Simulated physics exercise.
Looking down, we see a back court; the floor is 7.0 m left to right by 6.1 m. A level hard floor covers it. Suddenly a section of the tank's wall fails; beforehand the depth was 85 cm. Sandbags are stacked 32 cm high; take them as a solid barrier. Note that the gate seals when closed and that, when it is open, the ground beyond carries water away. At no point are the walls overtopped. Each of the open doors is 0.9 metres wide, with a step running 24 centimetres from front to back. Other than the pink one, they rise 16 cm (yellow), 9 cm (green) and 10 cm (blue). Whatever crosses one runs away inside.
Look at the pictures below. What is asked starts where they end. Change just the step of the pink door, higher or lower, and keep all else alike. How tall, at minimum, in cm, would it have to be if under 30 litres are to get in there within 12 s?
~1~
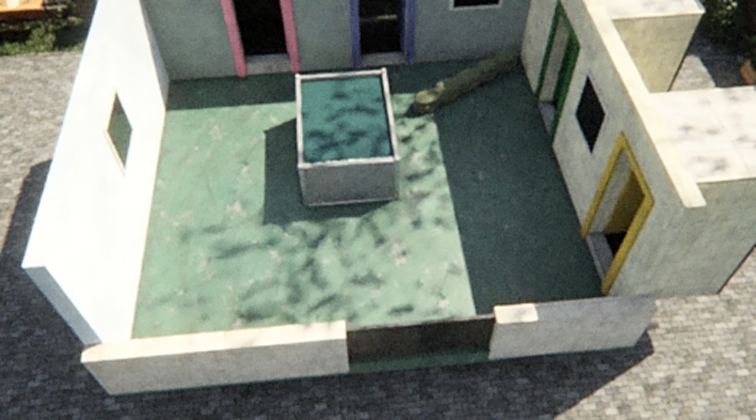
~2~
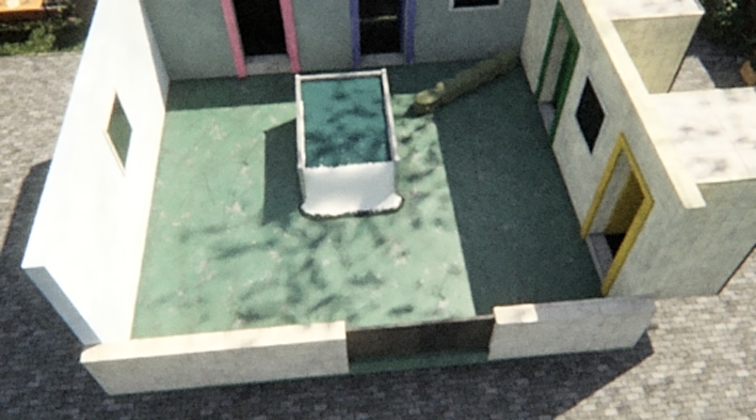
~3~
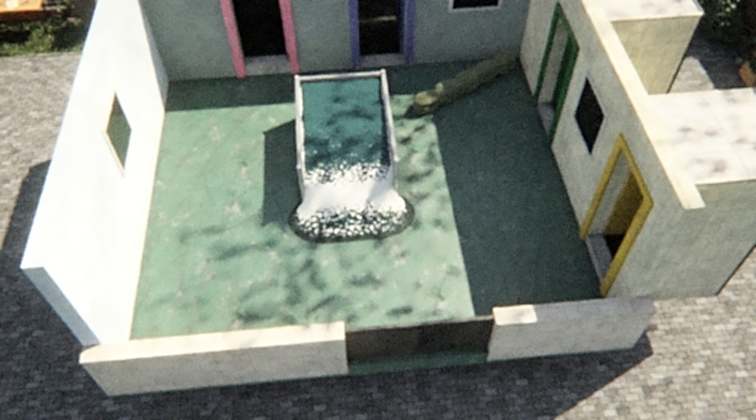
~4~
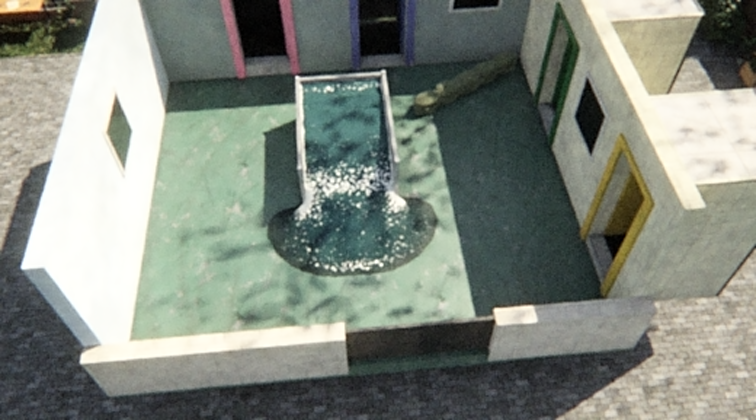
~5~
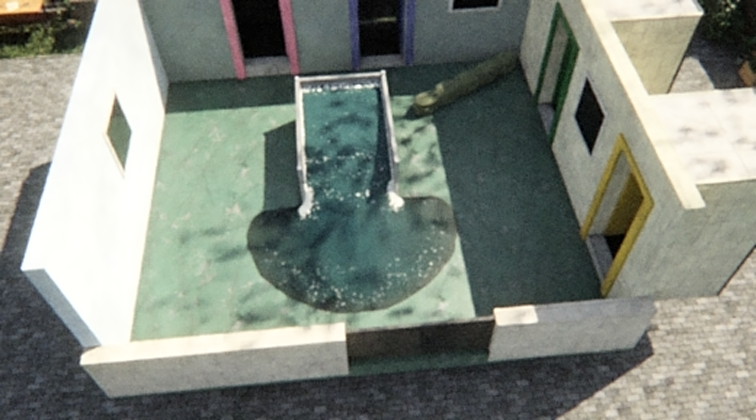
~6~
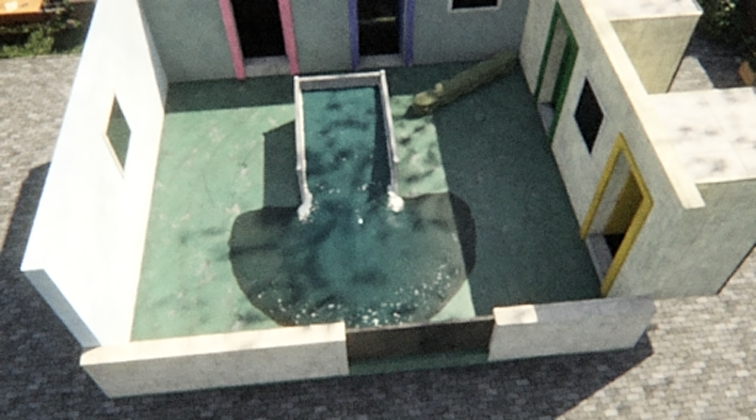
It would need to be about 6.5 cm tall.
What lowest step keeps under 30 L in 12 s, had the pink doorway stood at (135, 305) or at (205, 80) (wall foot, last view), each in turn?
You'd want about 18 cm there first, then about 8.5 cm.
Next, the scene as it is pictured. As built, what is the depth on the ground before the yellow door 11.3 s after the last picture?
The depth there is around 5.0 cm.
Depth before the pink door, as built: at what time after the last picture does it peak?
Near 6.5 seconds.
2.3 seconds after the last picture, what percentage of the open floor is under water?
Around 40 per cent of the free floor.
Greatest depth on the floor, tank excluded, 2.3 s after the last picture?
Up to some 34 centimetres, I'd say.
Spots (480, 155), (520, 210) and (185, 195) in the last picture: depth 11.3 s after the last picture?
I'd read roughly 7, 7 and 3 cm there.
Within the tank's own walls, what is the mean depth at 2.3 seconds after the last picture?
On average, around 16 cm.
Then, 0.7 s after the last picture water covers 30 % of the floor, deepest (44 cm) near (357, 338); it has not reached the pink door.
Then, 2.3 s after the last picture water covers 40 % of the floor, deepest (34 cm) near (125, 372); it has not reached the pink door.
Then, 11.3 s after the last picture water covers 95 % of the floor, deepest (13 cm) near (439, 92); 7 cm at the pink door, 0 litres in over its 26 cm step.
At the pink door as built, the water peaked near 11 cm, 6.3 s after the last picture.
With a step of 6 cm, 40 litres would have come in within the 12 s; with 8.5 cm, 9 litres. So under 30 litres takes about 6.5 cm.
